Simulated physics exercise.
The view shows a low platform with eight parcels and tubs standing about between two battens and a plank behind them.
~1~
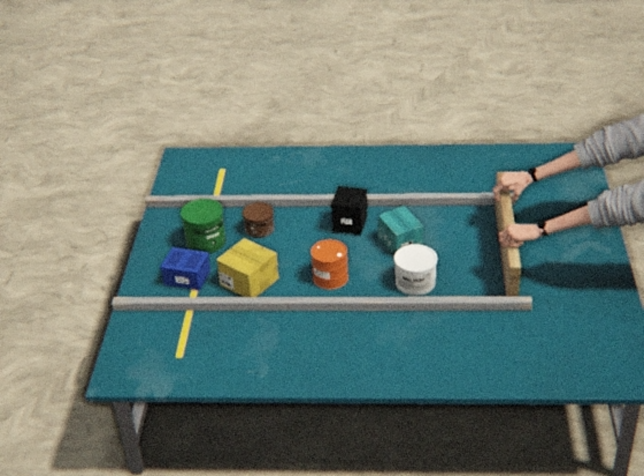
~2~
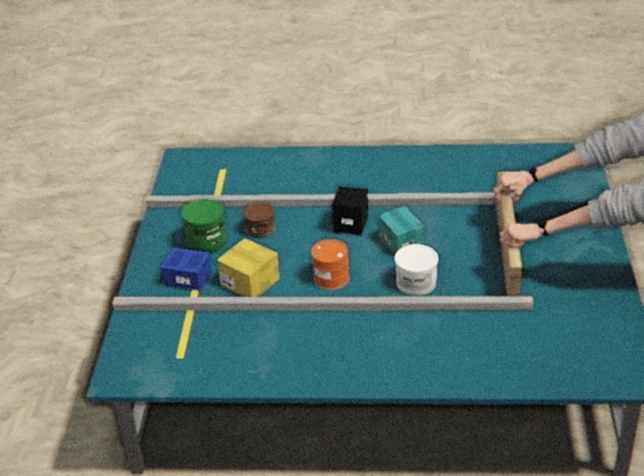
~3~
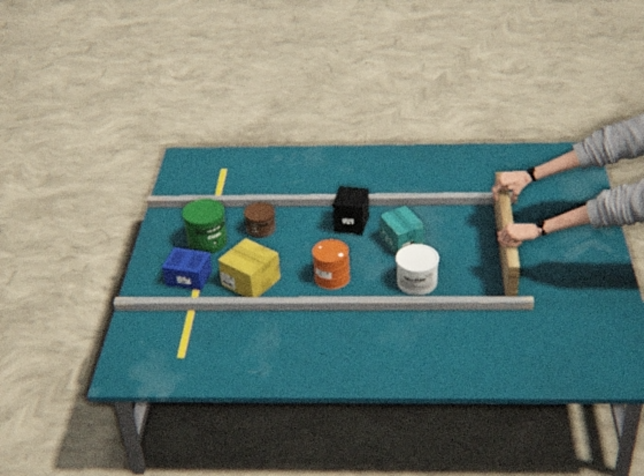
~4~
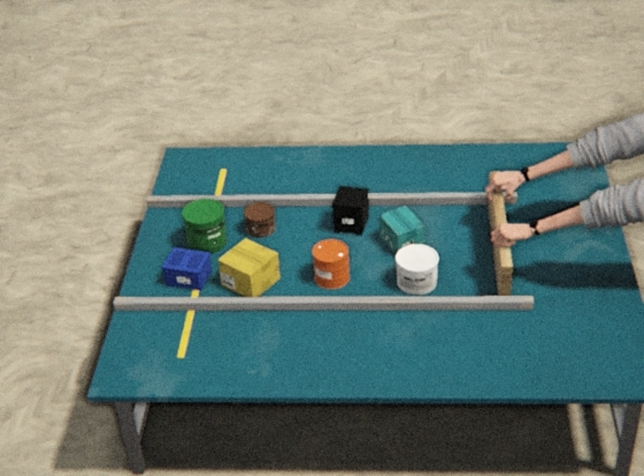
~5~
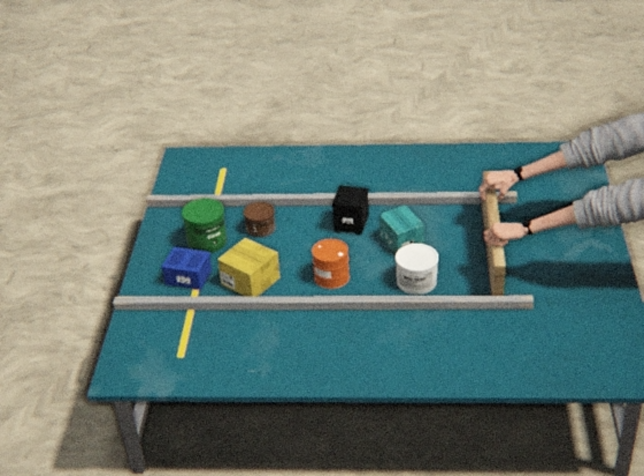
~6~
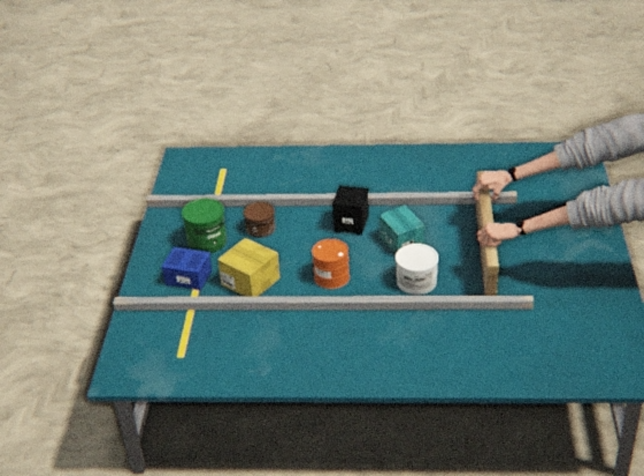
A wooden plank, held by two hands, slid a short way left between two rails on a blue-green table, while the eight boxes and tubs in front of it stayed practically still.
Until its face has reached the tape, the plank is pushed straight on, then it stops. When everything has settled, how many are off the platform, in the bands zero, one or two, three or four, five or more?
The drop count fails to reach three, yet is not nil.
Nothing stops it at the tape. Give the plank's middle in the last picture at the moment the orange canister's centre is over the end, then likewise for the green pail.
The middle sits near (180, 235) for the first and near (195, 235) for the other.
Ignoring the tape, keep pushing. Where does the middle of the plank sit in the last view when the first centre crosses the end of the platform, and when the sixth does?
At (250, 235) for the first, at (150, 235) for the sixth.
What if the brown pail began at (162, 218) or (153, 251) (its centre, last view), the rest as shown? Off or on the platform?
The brown pail is safe at the first spot and is safe at the second.
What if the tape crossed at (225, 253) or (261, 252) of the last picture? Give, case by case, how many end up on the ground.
1 and 0.
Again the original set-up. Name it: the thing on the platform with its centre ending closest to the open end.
It's the green pail.
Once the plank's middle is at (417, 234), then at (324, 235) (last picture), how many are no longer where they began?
First position 2; second position 6.
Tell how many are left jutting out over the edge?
Result: 1.
Soon after, none off yet; blue tote at rest near (188, 269); green pail at rest near (205, 226); yellow parcel at rest near (249, 269).
After that, none off yet; blue tote moving near (183, 269); green pail at rest near (205, 226); yellow parcel displaced about its own width near (222, 271).
And then, none off yet; blue tote displaced about its own width near (128, 280); green pail displaced a little near (190, 231); yellow parcel displaced well along near (170, 271).
In the end, the number that fall off is one or two; gone, yellow parcel and blue tote.
